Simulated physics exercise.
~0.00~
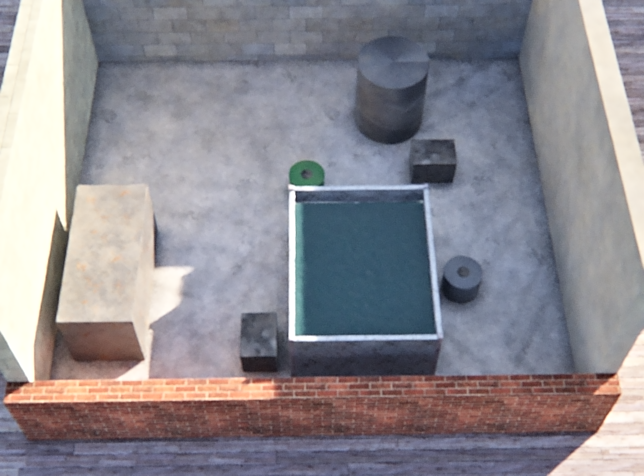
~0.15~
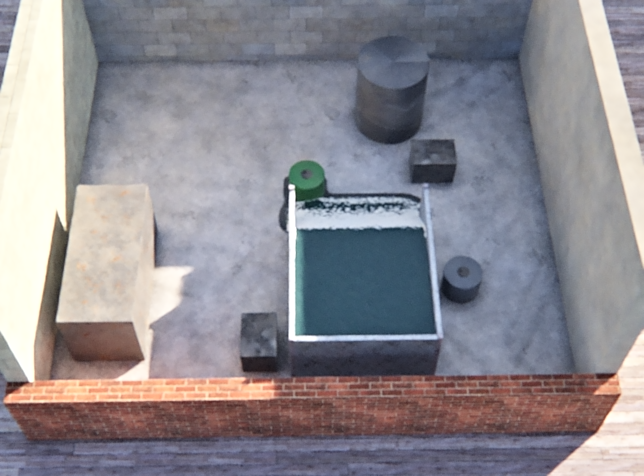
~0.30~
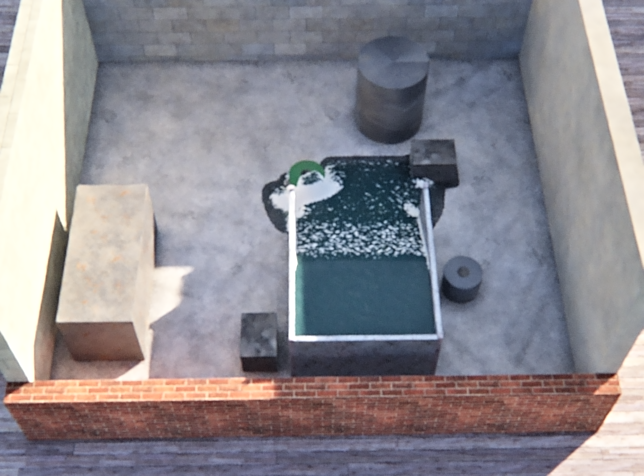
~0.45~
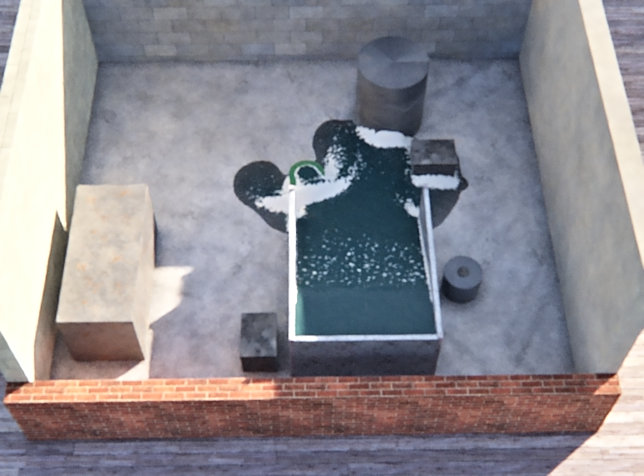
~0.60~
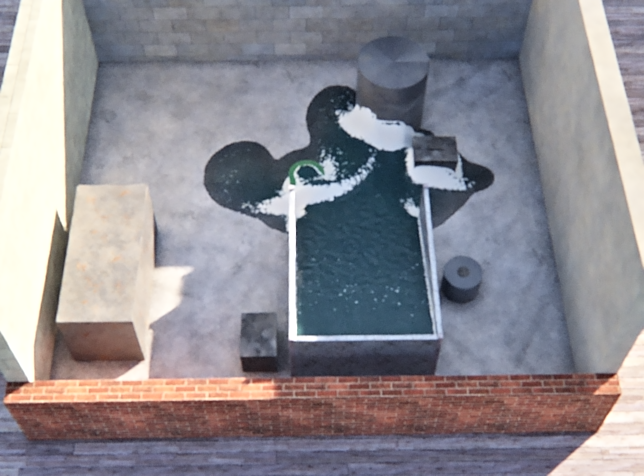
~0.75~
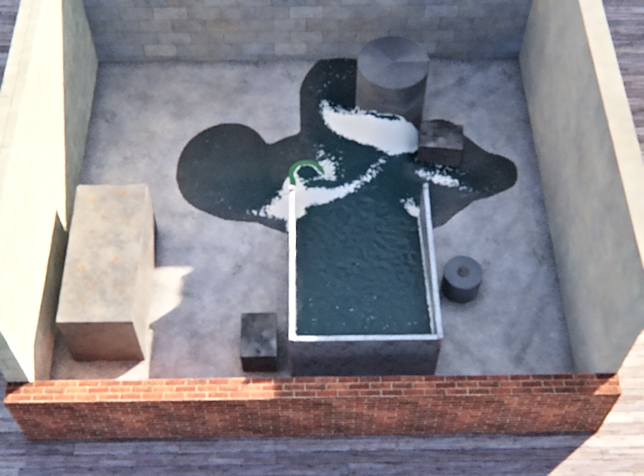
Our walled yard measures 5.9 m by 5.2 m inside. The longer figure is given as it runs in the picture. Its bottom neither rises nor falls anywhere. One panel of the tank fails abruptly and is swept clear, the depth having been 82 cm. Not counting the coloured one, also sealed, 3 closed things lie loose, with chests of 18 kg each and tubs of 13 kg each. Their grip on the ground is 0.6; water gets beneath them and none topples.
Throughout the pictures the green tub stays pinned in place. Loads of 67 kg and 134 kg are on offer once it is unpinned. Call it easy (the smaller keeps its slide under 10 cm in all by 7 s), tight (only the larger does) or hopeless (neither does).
Tight.
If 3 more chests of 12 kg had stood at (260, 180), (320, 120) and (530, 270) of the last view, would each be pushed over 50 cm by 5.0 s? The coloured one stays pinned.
Going through them in turn, the answers are too far, too far and too far.
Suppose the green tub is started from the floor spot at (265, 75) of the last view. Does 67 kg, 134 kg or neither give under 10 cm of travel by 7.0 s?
Looks like the outcome is this: The heavier one is needed.
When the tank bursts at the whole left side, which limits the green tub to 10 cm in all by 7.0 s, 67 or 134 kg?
With that failure, the small mass keeps it.
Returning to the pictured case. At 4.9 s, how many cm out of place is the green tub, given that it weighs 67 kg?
It would be some 80 cm from its spot.
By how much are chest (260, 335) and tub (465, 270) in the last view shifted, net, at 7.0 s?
30 cm and 5 cm.
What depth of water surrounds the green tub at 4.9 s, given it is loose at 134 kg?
Close to 8 cm deep.
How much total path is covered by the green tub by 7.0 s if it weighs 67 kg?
Total path: Roughly 80 cm.
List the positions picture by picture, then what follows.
The first picture shows the green tub at (307, 174), on the bottom; water covers 2.8 m2; 0 of 4 have shifted.
The second picture shows the green tub at (307, 174), on the bottom; water covers 3.8 m2; 0 of 4 have shifted.
The third picture shows the green tub at (307, 174) rests on the ground; water covers 4.9 m2; 0 of 4 have shifted.
The fourth picture shows the green tub at (307, 174), on the bottom; water covers 6.1 m2; 0 of 4 have shifted.
The fifth picture shows the green tub at (307, 174) rests on the ground; water covers 7.6 m2; 1 of 4 have shifted.
The sixth picture shows the green tub at (307, 174) rests on the ground; water covers 9.4 m2; 1 of 4 have shifted.
After 1.4 s the green tub would be 58 cm from its start with 67 kg and 0 cm from its start with 134 kg; 18 cm of water round it then.
After 3.1 s the green tub would be 78 cm from its start with 67 kg and 0 cm from its start with 134 kg; 6 cm of water round it then.
After 4.9 s the green tub would be 78 cm from its start with 67 kg and 0 cm from its start with 134 kg; 8 cm of water round it then.
After 7.0 s the green tub would be 78 cm from its start with 67 kg and 0 cm from its start with 134 kg; 6 cm of water round it then.
